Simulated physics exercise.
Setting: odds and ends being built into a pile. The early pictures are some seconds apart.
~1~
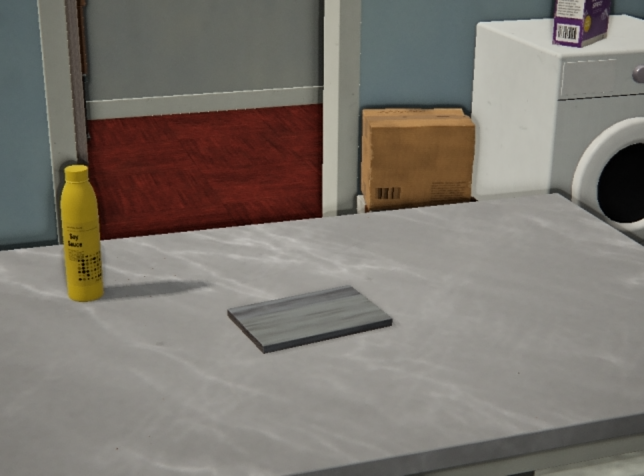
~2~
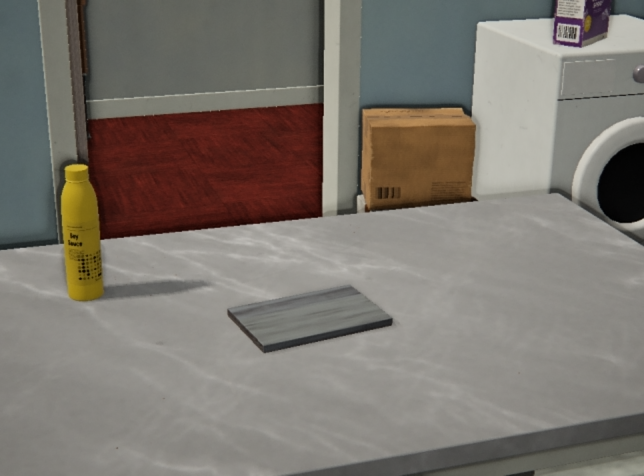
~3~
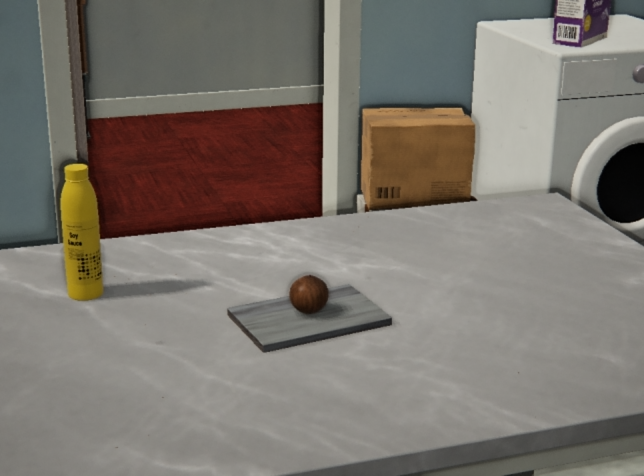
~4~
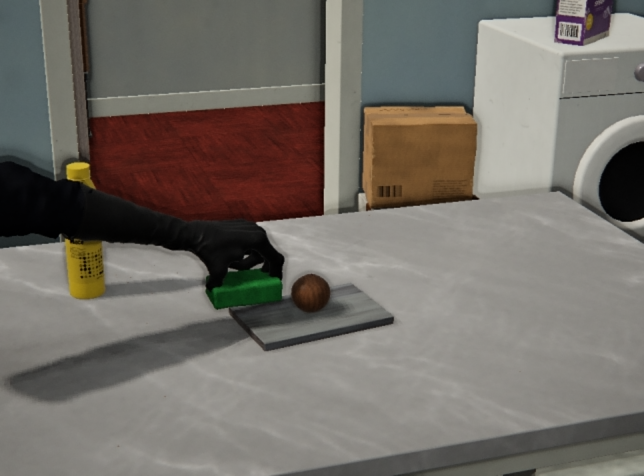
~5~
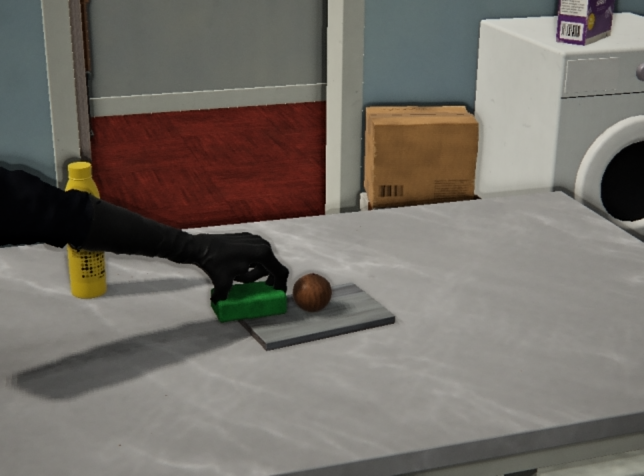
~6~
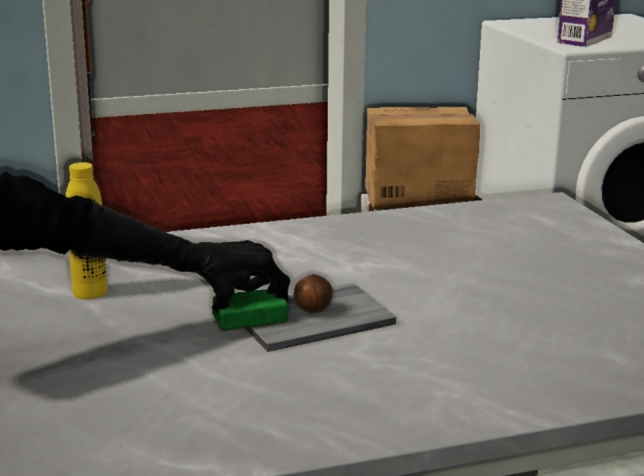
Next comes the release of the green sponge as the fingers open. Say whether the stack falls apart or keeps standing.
It stands.
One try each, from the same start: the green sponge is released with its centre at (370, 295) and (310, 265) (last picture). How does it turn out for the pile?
The pile remains stable in the first case, then in the second case it tips over.
Then, 0.50 s past the last view, nothing moves.
Then, 1.30 s past the last view, green sponge resting near (250, 309).
Finally, all 4 still in place. Final places as the last picture's camera would see them, green sponge near (250, 309). The pile keeps its balance.
